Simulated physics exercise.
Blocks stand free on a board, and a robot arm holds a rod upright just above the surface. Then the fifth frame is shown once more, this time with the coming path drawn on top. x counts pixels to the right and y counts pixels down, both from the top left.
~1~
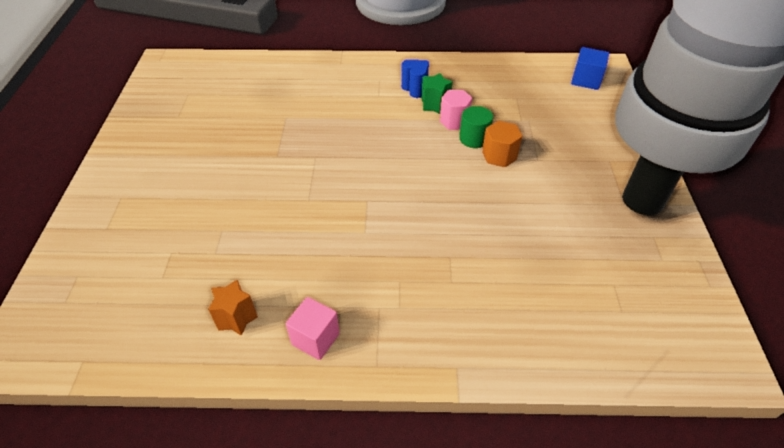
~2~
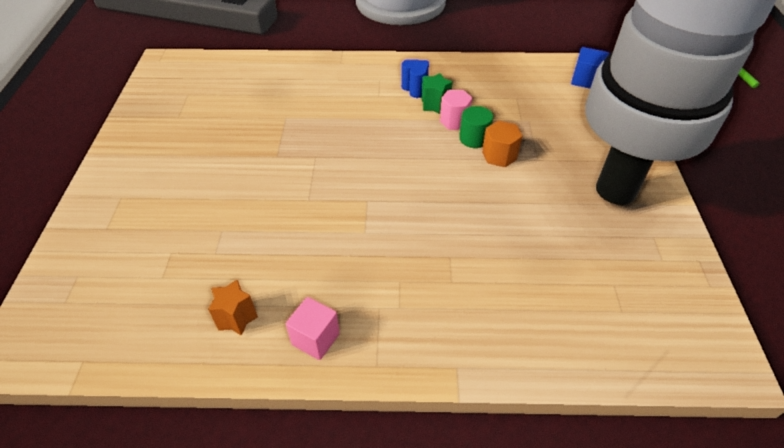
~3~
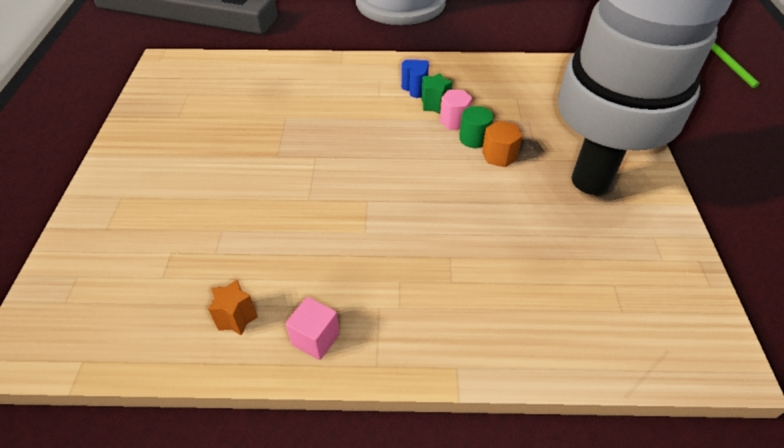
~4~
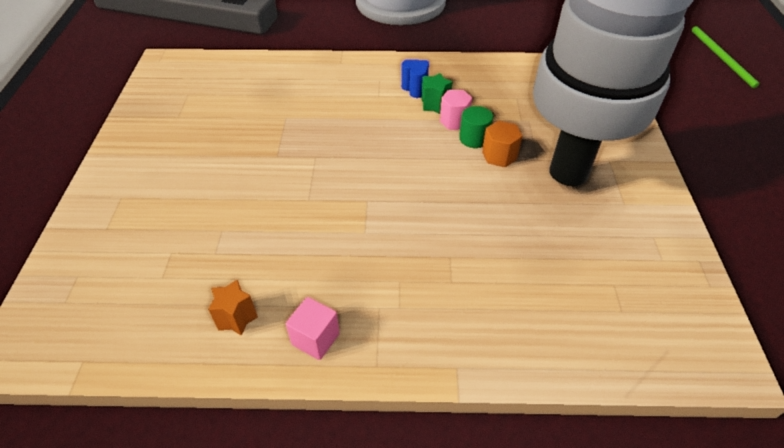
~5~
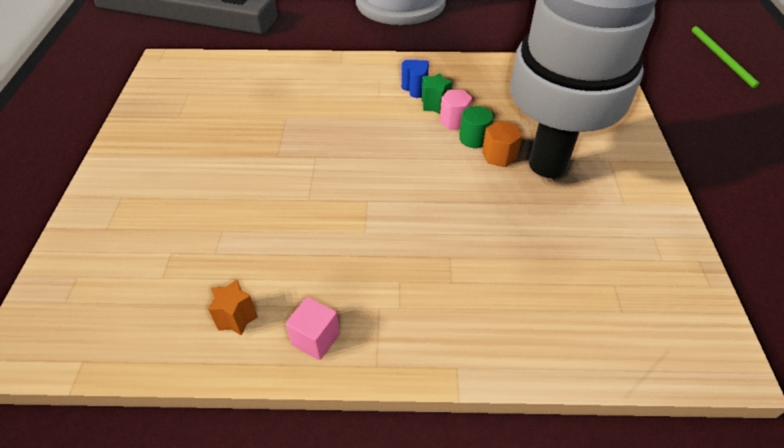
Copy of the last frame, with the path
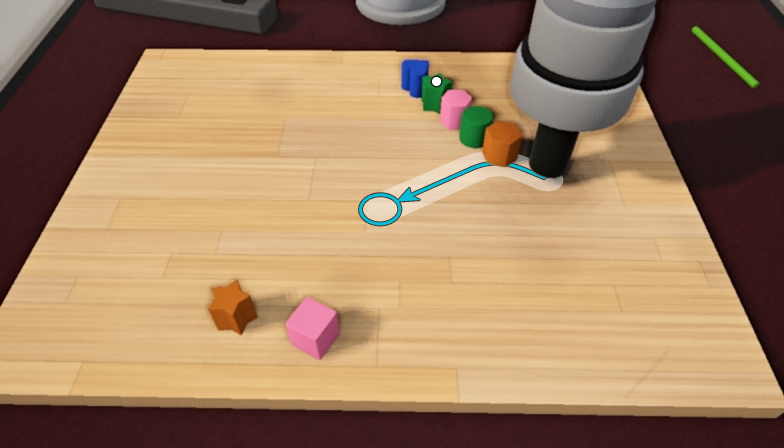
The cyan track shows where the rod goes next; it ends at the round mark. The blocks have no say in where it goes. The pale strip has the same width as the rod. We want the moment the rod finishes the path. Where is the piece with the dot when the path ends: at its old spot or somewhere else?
It gets moved.
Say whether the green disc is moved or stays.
Shifted.
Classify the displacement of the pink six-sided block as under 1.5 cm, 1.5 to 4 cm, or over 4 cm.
Shift: 1.5 to 4 cm.
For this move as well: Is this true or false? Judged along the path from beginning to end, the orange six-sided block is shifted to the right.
It is true.
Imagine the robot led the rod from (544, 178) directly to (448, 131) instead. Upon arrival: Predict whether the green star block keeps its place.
From what I can tell, it won't keep its place.
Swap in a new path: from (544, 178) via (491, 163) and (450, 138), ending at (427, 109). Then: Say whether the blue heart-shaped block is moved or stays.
By the last moment, the blue heart-shaped block will have left its place.
The line goes from (544, 178) over (486, 164) and (434, 185) to (380, 209); the dot is on the green star block.
The first path, step by step. One third of the way, rod at (488, 152); green star block at (425, 75); pink six-sided block at (444, 86); green disc at (453, 103); orange six-sided block at (464, 122), turned 15° clockwise.
Two thirds of the way, rod at (434, 173); green star block at (425, 75); pink six-sided block at (444, 86); green disc at (453, 103); orange six-sided block at (458, 123), turned 30° clockwise.
At the end, rod at (380, 197); green star block at (425, 75); pink six-sided block at (444, 86); green disc at (453, 103); orange six-sided block at (458, 123), turned 30° clockwise.
